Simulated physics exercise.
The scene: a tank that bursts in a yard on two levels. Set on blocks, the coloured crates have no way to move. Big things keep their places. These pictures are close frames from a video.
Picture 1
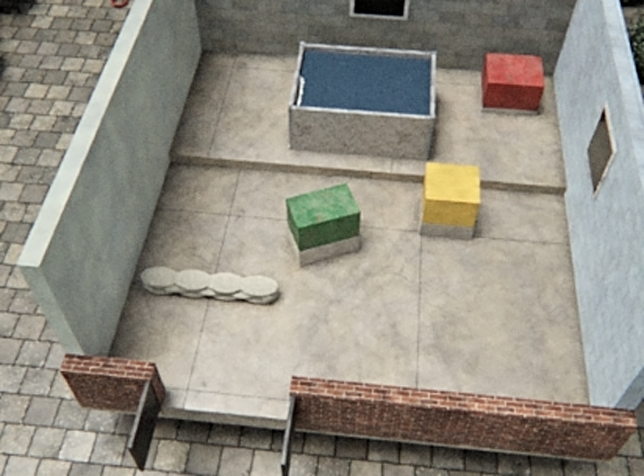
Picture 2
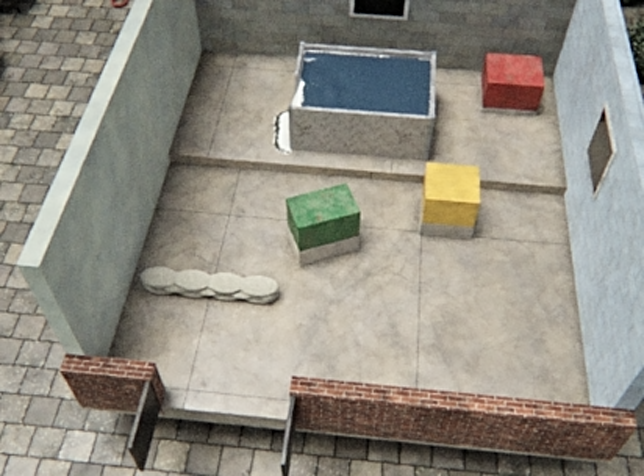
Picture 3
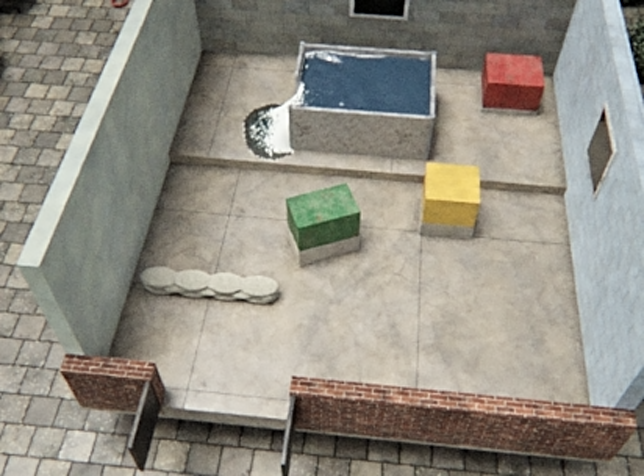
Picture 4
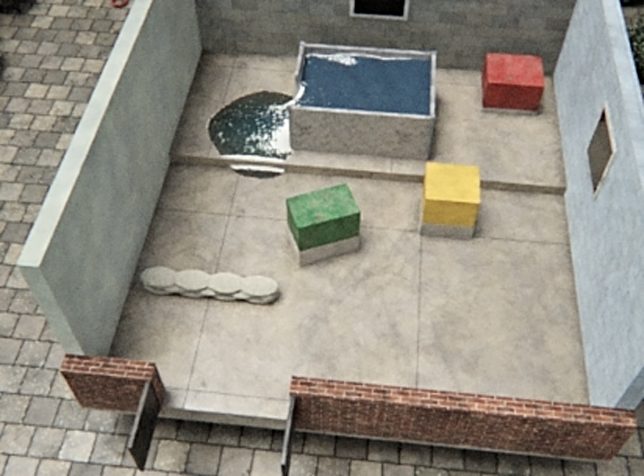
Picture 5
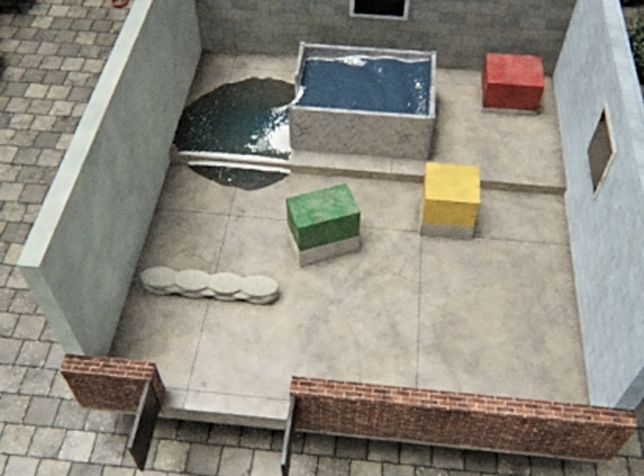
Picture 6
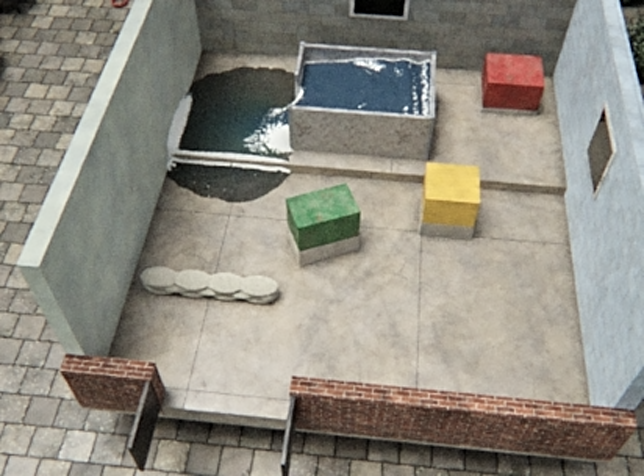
Dark water spills from the left side of a raised, open tank at the back of a walled, two-level yard, seen from high above by a still camera. A red crate sits right of the tank, with yellow and green ones below, a pale scalloped block at left and low brick walls in front. The water fans leftward across the upper level, crosses the step, and reaches the left wall, while the crates stay put.
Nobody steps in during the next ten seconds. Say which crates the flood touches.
As I see it, the green crate will be out of the water's reach; the yellow crate will be out of the water's reach; the red crate will be within the water's reach.
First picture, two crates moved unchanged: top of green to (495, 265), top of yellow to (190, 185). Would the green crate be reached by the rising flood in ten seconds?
As for the green one, it keeps clear.
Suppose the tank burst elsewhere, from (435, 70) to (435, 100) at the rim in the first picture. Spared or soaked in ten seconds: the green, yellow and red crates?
I'd say the green crate stays clear, while the yellow crate stays clear and the red crate is overrun.
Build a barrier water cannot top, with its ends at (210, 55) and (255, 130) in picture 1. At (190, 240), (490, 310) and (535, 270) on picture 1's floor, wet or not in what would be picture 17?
First inundated, then unwetted, then unwetted.
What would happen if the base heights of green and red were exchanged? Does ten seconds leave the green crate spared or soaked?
My guess is that the green one is inundated.
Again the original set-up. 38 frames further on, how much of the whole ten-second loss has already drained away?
Share gone: About 60 %.
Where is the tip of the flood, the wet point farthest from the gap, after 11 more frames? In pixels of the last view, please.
I'd say near (100, 382).
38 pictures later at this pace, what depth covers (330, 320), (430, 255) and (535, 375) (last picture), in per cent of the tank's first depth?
The three come to near 6, 2 and 4 per cent respectively.
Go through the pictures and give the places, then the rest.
The open tank at (364, 83) is whole and still, in the first picture.
The front is at (288, 151), out from the gap at (296, 119), in the second picture.
The front is at (252, 118), out from the gap at (296, 120), in the third picture.
Water pours out at (296, 121) and has run to (212, 132), in the fourth picture.
The front is at (175, 137), out from the gap at (296, 121), in the fifth picture.
The front is at (168, 170), out from the gap at (296, 120), in the sixth picture.
A moment on, water covers 20 % of the floor; the green crate not reached, the yellow crate not reached, the red crate not reached.
Next, water covers 25 % of the floor; the green crate water round its plinth, the yellow crate not reached, the red crate not reached.
Then, water covers 45 % of the floor; the green crate water round its plinth, the yellow crate not reached, the red crate water round its plinth.
Later, water covers 85 % of the floor; the green crate water round its plinth, the yellow crate water round its plinth, the red crate water round its plinth.
In the end, water covers 95 % of the floor; the green crate stayed above the water, the yellow crate stayed above the water, the red crate was topped.
